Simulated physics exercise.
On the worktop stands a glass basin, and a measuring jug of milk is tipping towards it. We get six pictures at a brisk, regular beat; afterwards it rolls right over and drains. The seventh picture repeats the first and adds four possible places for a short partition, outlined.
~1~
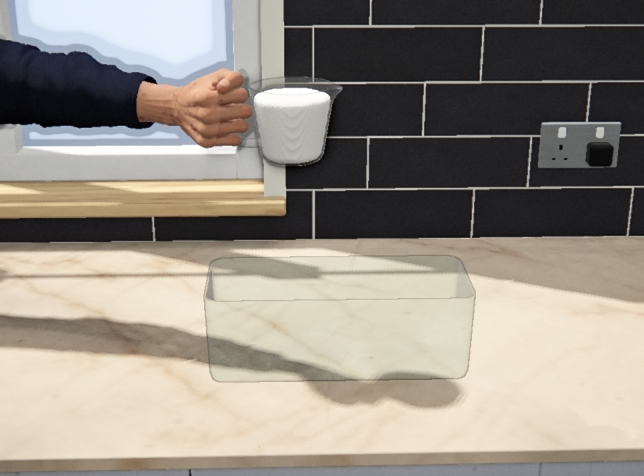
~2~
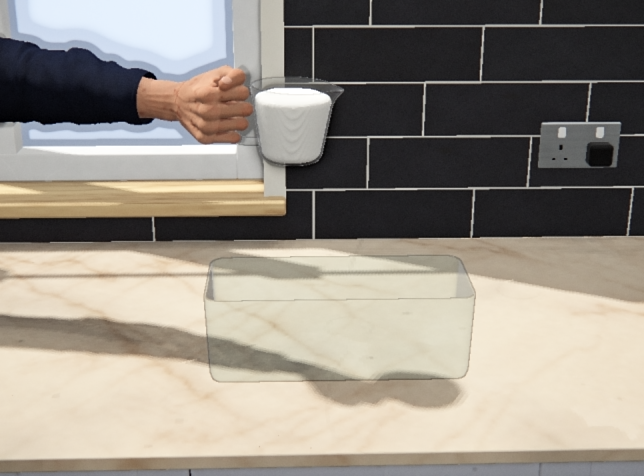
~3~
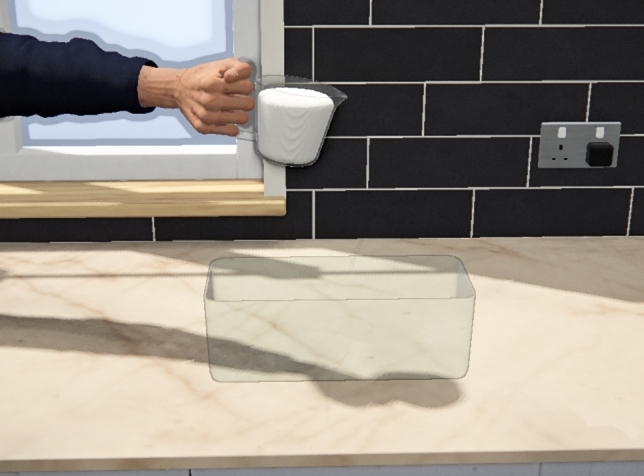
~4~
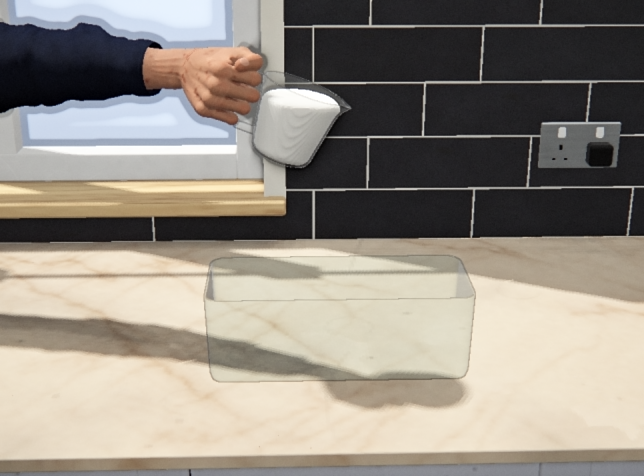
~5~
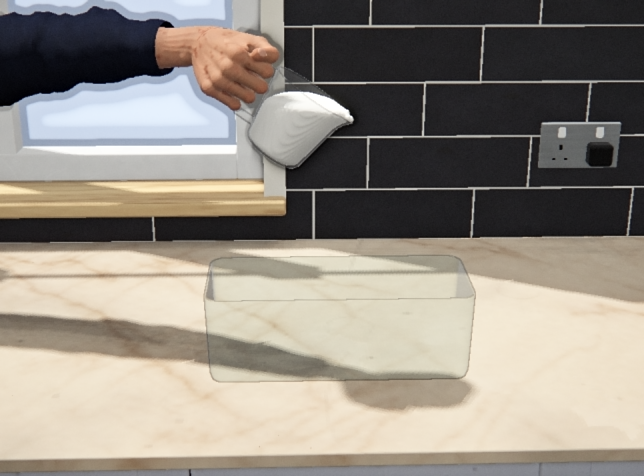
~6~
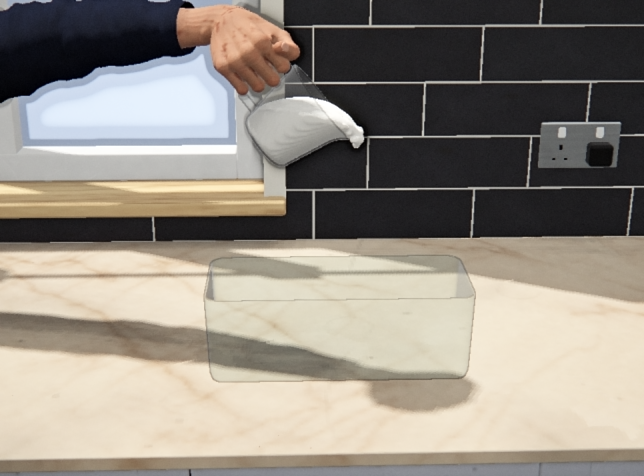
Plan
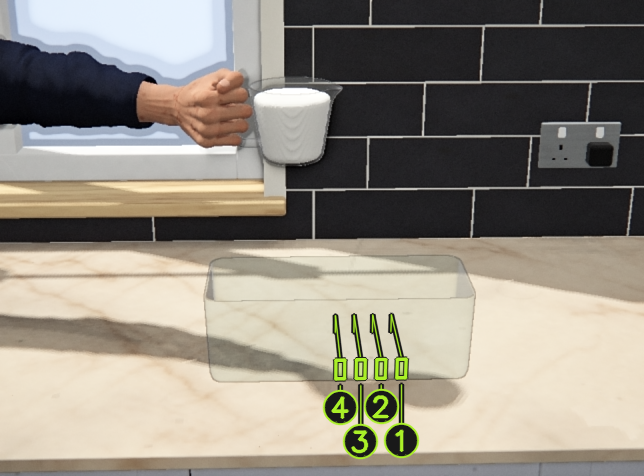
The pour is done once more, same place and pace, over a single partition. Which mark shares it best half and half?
Use slot 2.
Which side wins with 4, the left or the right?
The right one.
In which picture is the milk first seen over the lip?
Picture 5.
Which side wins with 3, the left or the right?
The right one.
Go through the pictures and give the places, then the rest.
In the first picture, upright, lip at (341, 88); basin from (210, 379) to (468, 375); nothing has left yet.
In the second picture, tipped about 3°, lip at (342, 90); nothing has left yet.
In the third picture, tipped about 10°, lip at (346, 96); nothing has left yet.
In the fourth picture, tipped about 21°, lip at (349, 107); nothing has left yet.
In the fifth picture, tipped about 35°, lip at (351, 121); milk is over the lip, down to (351, 121).
In the sixth picture, tipped about 52°, lip at (348, 138); milk is over the lip, down to (356, 145).
In lime, 1 at (401, 384); 2 at (381, 384); 3 at (360, 385); 4 at (340, 385).
Choosing 1, about 65 % ends left of the wall and 25 % right of it; 10 % is lost outside.
Choosing 2, about 50 % ends left of the wall and 43 % right of it; 6 % is lost outside.
Choosing 3, about 20 % ends left of the wall and 74 % right of it; 6 % is lost outside.
Choosing 4, about 14 % ends left of the wall and 79 % right of it; 7 % is lost outside.
